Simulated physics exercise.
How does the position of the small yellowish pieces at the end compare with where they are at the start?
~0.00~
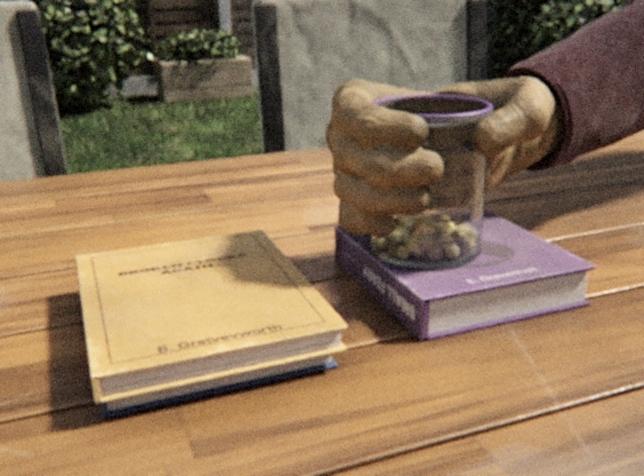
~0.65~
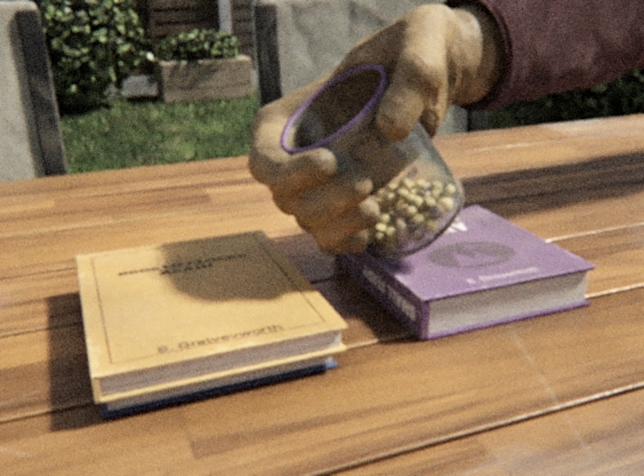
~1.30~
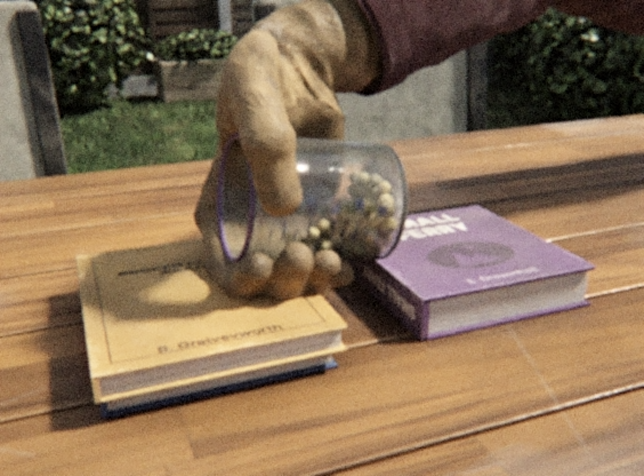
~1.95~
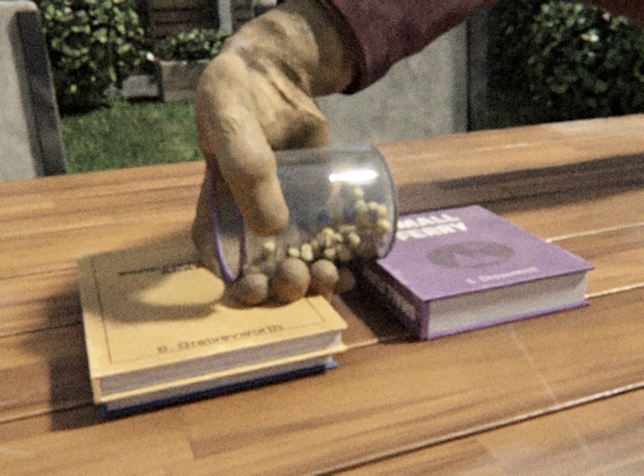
At the start they sit above the purple book on the right, and by the end they are clearly farther left, near the gap between the purple book and the yellow-topped pile, and slightly higher in view.
